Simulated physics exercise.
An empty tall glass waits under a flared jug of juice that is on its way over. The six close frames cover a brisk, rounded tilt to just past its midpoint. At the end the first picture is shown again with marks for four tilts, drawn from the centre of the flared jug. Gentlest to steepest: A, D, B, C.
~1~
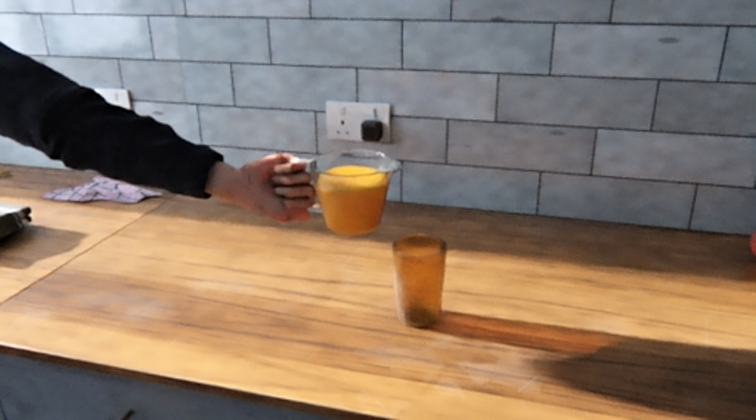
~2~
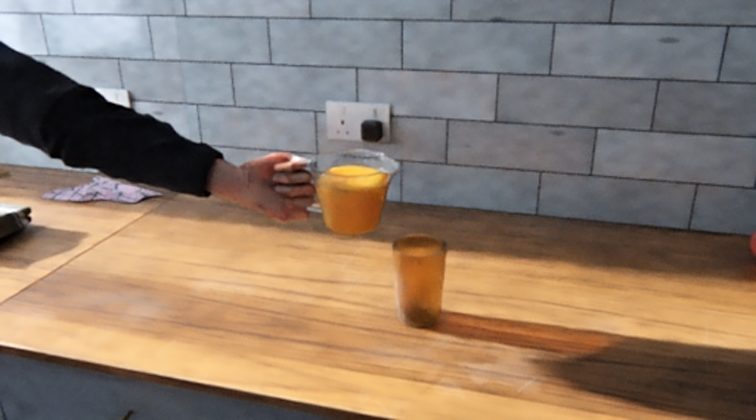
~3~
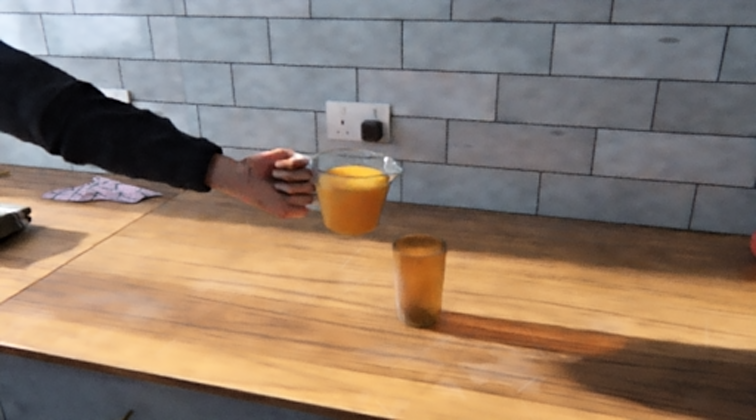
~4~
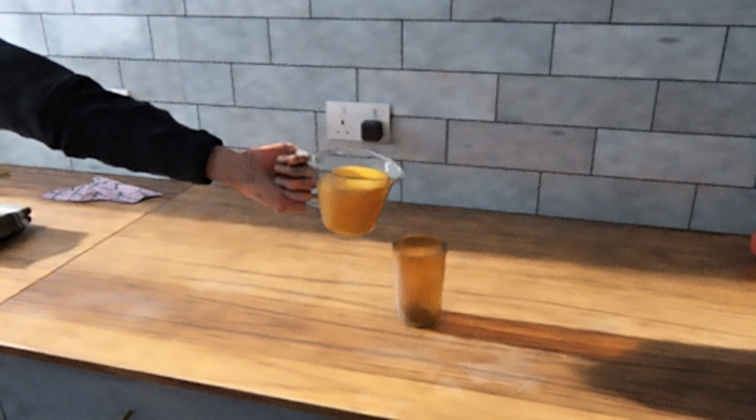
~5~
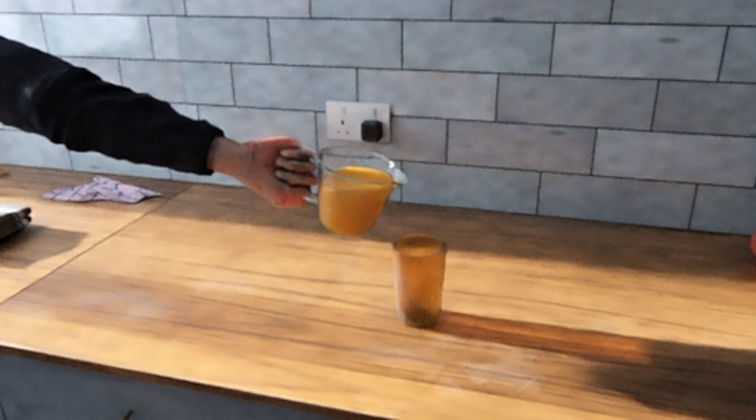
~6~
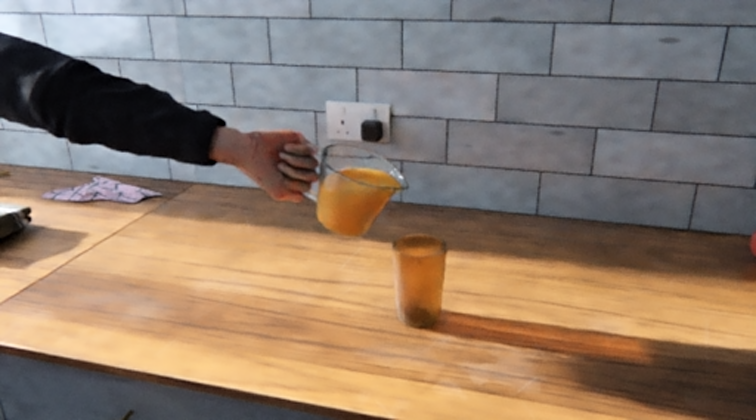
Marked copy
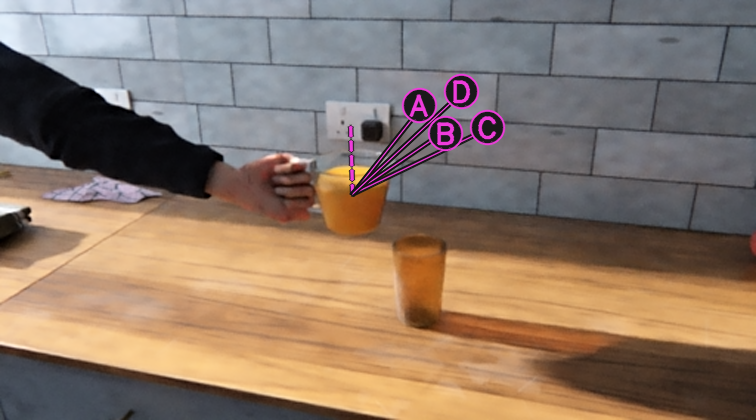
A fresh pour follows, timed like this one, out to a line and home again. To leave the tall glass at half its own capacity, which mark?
Go for B.
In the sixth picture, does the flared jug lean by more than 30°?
No.
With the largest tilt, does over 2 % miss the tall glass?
No, it does not.
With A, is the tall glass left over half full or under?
Under half.
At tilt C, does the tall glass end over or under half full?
Over.
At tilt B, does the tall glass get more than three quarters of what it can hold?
No, it does not.
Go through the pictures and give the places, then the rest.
The first picture shows upright, lip at (399, 168); rim of the tall glass round (420, 245); nothing has left yet.
The second picture shows upright, lip at (400, 169); nothing has left yet.
The third picture shows tipped about 4°, lip at (402, 172); nothing has left yet.
The fourth picture shows tipped about 9°, lip at (404, 176); nothing has left yet.
The fifth picture shows tipped about 14°, lip at (406, 181); nothing has left yet.
The sixth picture shows tipped about 20°, lip at (407, 187); nothing has left yet.
In magenta, A at (410, 121); B at (429, 141); C at (472, 136); D at (449, 103).
Choosing A, the tall glass ends with about 22 % of what it can hold.
Choosing B, the tall glass ends with about 53 % of what it can hold.
Choosing C, the tall glass ends with about 70 % of what it can hold.
Choosing D, the tall glass ends with about 36 % of what it can hold.
